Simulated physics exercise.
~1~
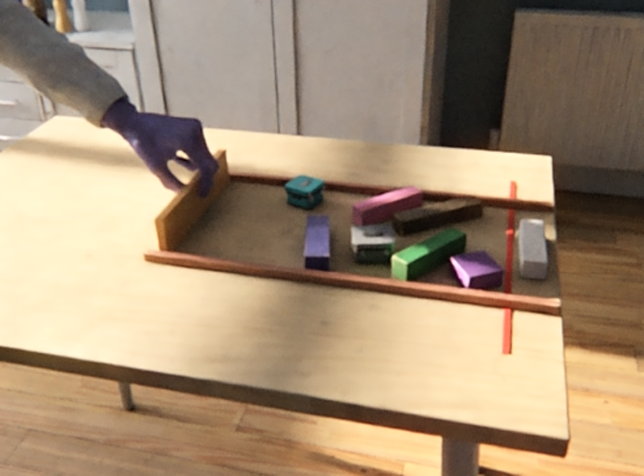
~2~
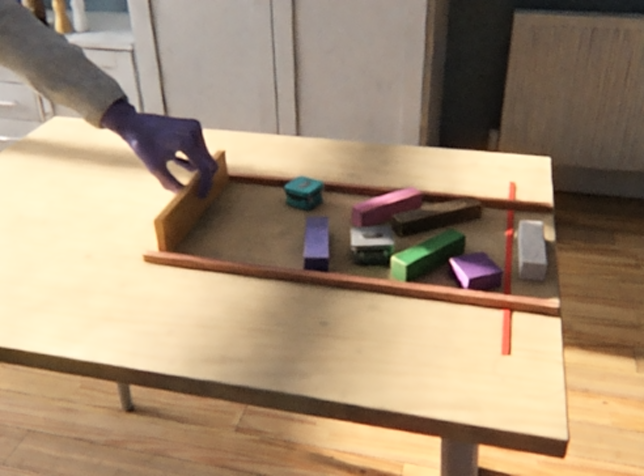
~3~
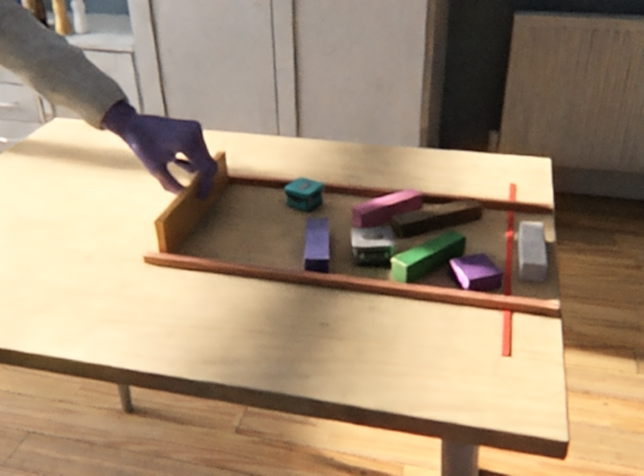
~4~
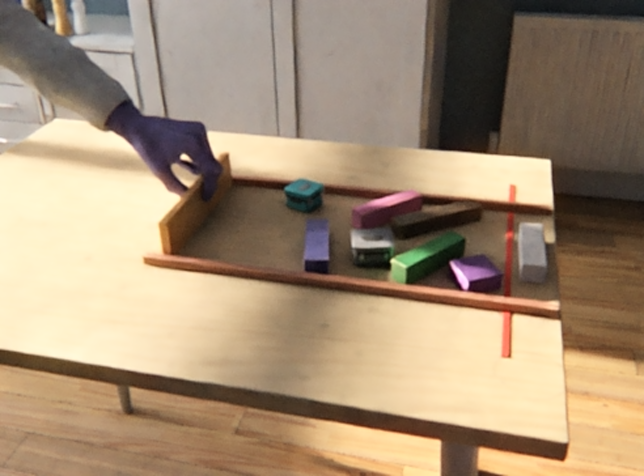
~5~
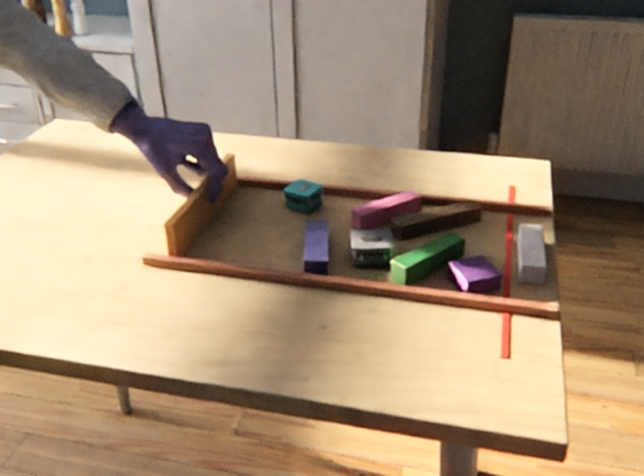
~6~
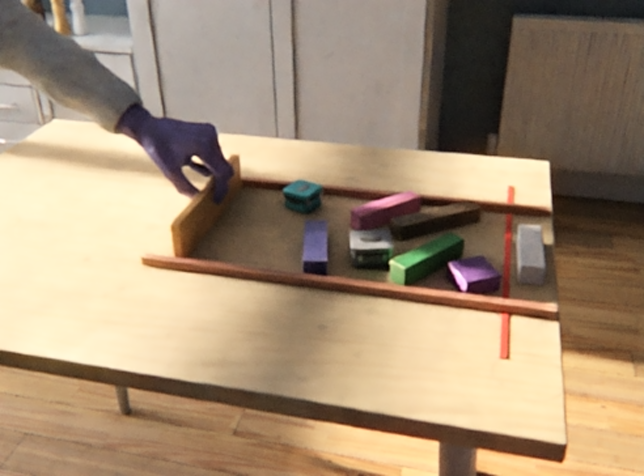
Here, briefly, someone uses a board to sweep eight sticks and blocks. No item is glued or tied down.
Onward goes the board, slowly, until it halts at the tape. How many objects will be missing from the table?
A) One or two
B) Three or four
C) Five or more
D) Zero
(B) Three or four.
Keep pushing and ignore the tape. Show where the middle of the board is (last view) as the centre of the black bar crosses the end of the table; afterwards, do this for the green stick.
The middle is at (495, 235) when it's the black bar, and at (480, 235) when it's the green stick.
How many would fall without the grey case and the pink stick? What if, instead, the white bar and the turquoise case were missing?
Well, the first time you'd get 2, and the next time 2.
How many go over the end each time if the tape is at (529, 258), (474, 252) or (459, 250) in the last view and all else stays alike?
Down on the floor: 6, 2 and 1.
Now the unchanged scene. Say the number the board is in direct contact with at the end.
It's touching 3 at the end.
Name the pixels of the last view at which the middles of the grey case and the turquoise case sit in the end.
(555, 273) and (525, 218).
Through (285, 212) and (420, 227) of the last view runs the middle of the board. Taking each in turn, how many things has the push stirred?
1 at one spot and 8 at the other.
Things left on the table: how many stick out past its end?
2 is the number.
A little later, none off yet; white bar at rest near (530, 253); purple block at rest near (474, 276); green stick at rest near (428, 259).
Next, none off yet; white bar at rest near (530, 253); purple block moving near (482, 278); green stick shifted a little near (447, 264).
Later still, none off yet; white bar shifted a little near (558, 255); purple block shifted well along near (568, 292); green stick shifted about its own width near (534, 273).
When it is over, the number that fall off is three or four; down, black bar, green stick, purple block and white bar.
